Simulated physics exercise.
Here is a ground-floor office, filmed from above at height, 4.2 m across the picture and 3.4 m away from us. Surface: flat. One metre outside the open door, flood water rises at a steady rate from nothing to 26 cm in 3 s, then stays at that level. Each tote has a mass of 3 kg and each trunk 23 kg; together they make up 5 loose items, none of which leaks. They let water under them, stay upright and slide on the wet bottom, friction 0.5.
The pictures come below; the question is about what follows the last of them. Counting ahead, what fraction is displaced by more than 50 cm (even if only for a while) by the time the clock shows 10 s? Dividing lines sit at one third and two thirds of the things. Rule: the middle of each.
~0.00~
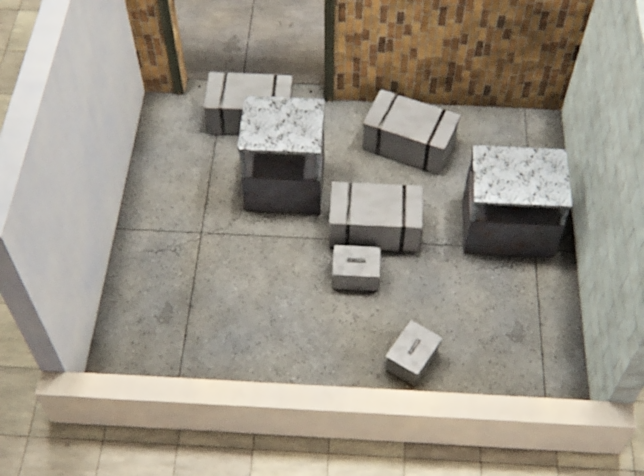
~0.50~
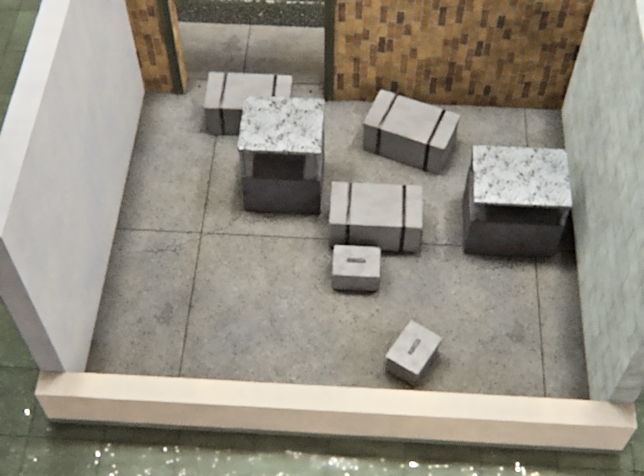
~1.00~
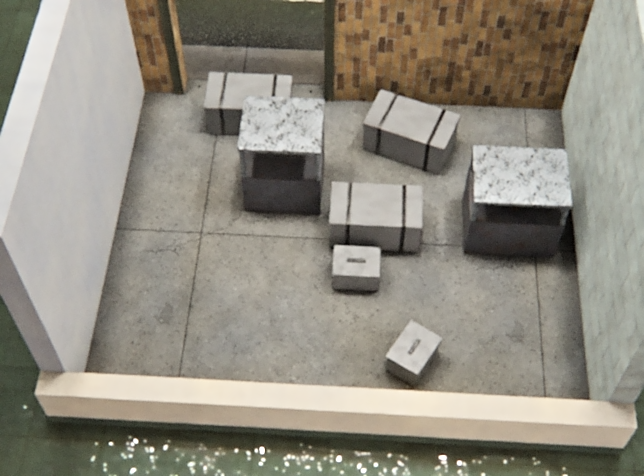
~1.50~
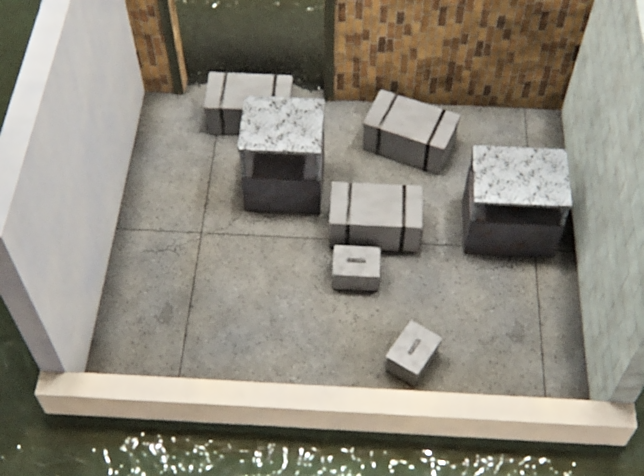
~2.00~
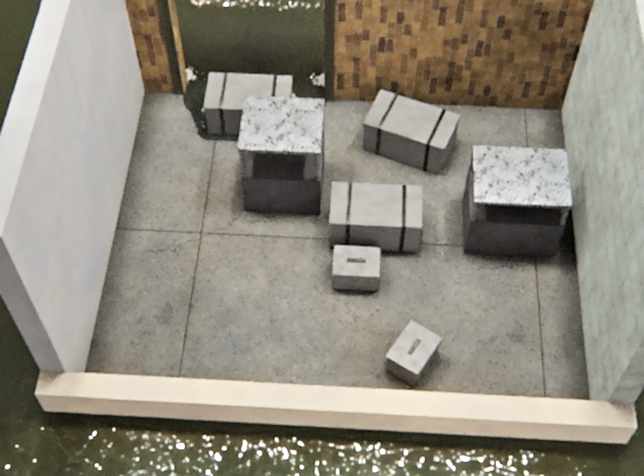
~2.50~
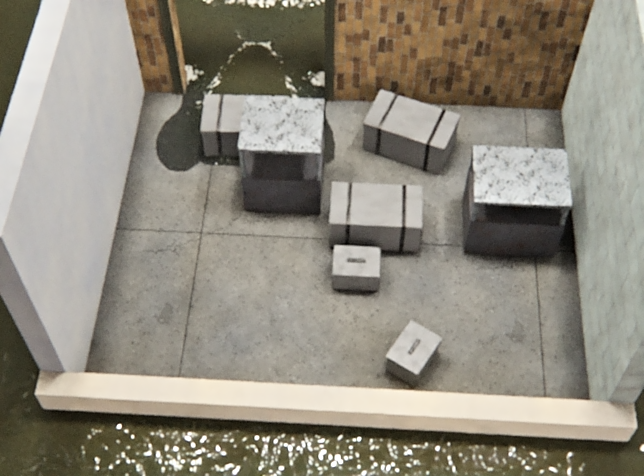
My call: Two thirds or more of them.
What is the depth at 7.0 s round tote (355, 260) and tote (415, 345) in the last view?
First roughly 4 cm, second roughly 8 cm.
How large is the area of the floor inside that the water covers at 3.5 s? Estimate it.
About 4.0 m2.
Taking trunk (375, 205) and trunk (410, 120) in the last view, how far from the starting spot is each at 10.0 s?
30 cm, 80 cm.
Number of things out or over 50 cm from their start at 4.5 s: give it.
The number I get is 1.
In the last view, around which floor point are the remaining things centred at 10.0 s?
I'd put it close to (413, 254) in the last view.
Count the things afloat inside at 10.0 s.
My tally comes to 5.
After 3.5 s 0 of 5 are over 50 cm from their spots; 0 afloat.
After 4.5 s 1 of 5 are over 50 cm from their spots; 0 afloat.
After 7.0 s 3 of 5 are over 50 cm from their spots; 4 afloat.
After 10.0 s 4 of 5 are over 50 cm from their spots, and 4 have been at some point; 5 afloat.
